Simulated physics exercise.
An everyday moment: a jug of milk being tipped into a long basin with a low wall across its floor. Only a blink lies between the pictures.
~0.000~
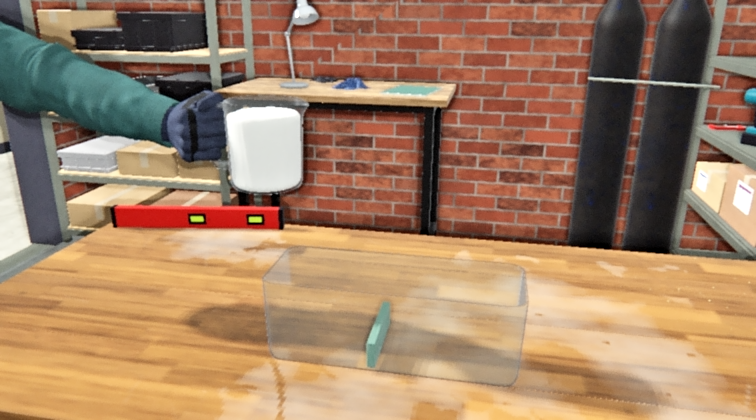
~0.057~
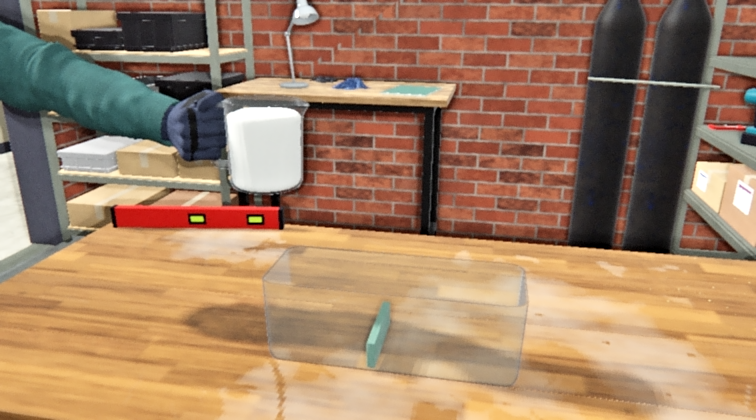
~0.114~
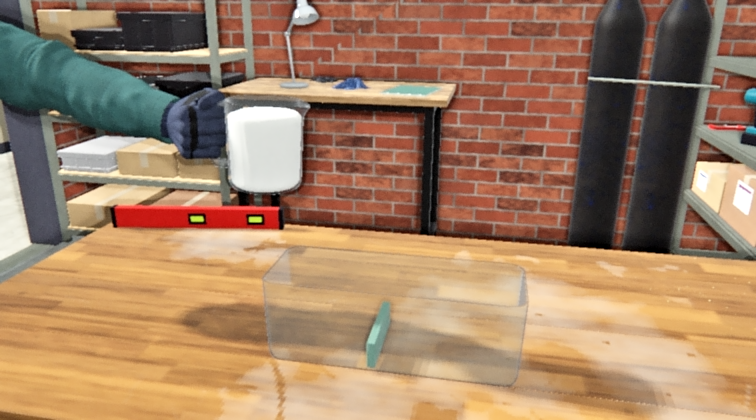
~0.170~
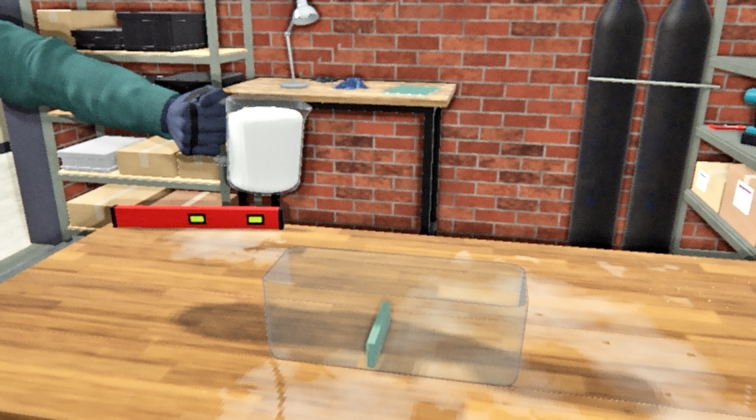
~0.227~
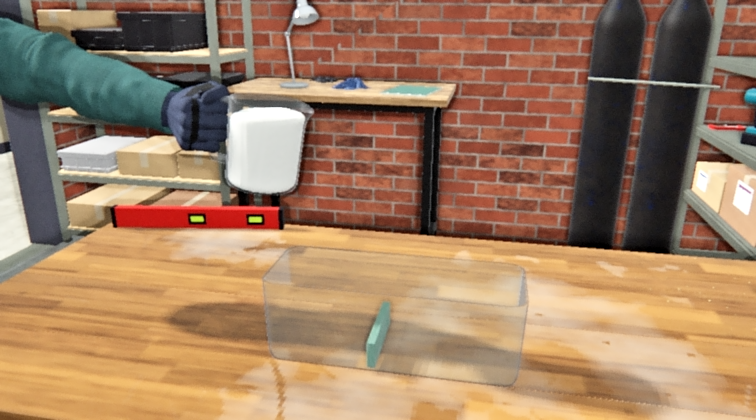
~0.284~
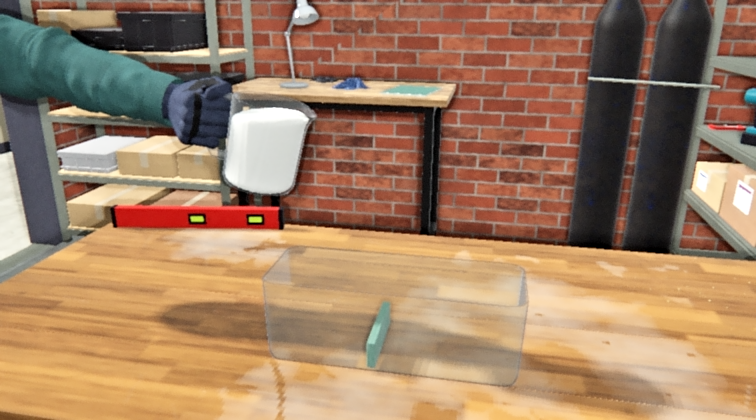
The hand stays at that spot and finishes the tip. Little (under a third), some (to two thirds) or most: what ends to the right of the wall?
It comes to from a third to two thirds.
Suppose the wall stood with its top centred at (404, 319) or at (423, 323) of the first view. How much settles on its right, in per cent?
Roughly 5 per cent, and 5 per cent.
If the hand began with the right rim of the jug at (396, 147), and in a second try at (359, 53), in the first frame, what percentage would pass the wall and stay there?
The first gives 95 %, the second 90 %.
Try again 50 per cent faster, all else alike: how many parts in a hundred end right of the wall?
Close to 35 per cent.
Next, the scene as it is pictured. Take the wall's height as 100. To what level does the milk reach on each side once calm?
The left part 50 per cent, the right part 30.
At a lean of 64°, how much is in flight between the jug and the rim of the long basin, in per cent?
Near 15 %.
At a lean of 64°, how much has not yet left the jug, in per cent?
Roughly 80 in a hundred.
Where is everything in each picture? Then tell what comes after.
In the first frame, it leans 0°; its right rim is at (307, 104); the milk meets the walls at (232, 112) and (300, 115); the long basin's rim runs from (276, 264) to (526, 286); the wall's top is at (379, 322).
In the second frame, it leans 1°; its right rim is at (308, 105); the milk meets the walls at (233, 112) and (301, 115).
In the third frame, it leans 2°; its right rim is at (309, 106); the milk meets the walls at (233, 111) and (300, 116).
In the fourth frame, it leans 5°; its right rim is at (311, 108); the milk meets the walls at (234, 112) and (303, 116).
In the fifth frame, it leans 9°; its right rim is at (313, 112); the milk meets the walls at (236, 113) and (305, 117).
In the sixth frame, it leans 13°; its right rim is at (316, 116); the milk meets the walls at (237, 114) and (309, 117).
After 0.71 s the tilt is 64° and 81 per cent is still to pour, 3 is left of the wall and 0 right of it.
After 1.03 s the tilt is 95° and 31 per cent is still to pour, 16 is left of the wall and 29 right of it.
After 1.35 s the tilt is 101° and 5 per cent is still to pour, 46 is left of the wall and 44 right of it.
After 1.71 s the tilt is 101° and 0 per cent is still to pour, 52 is left of the wall and 45 right of it.
In the end 53 per cent lies left of the wall, 45 right of it and 2 outside.
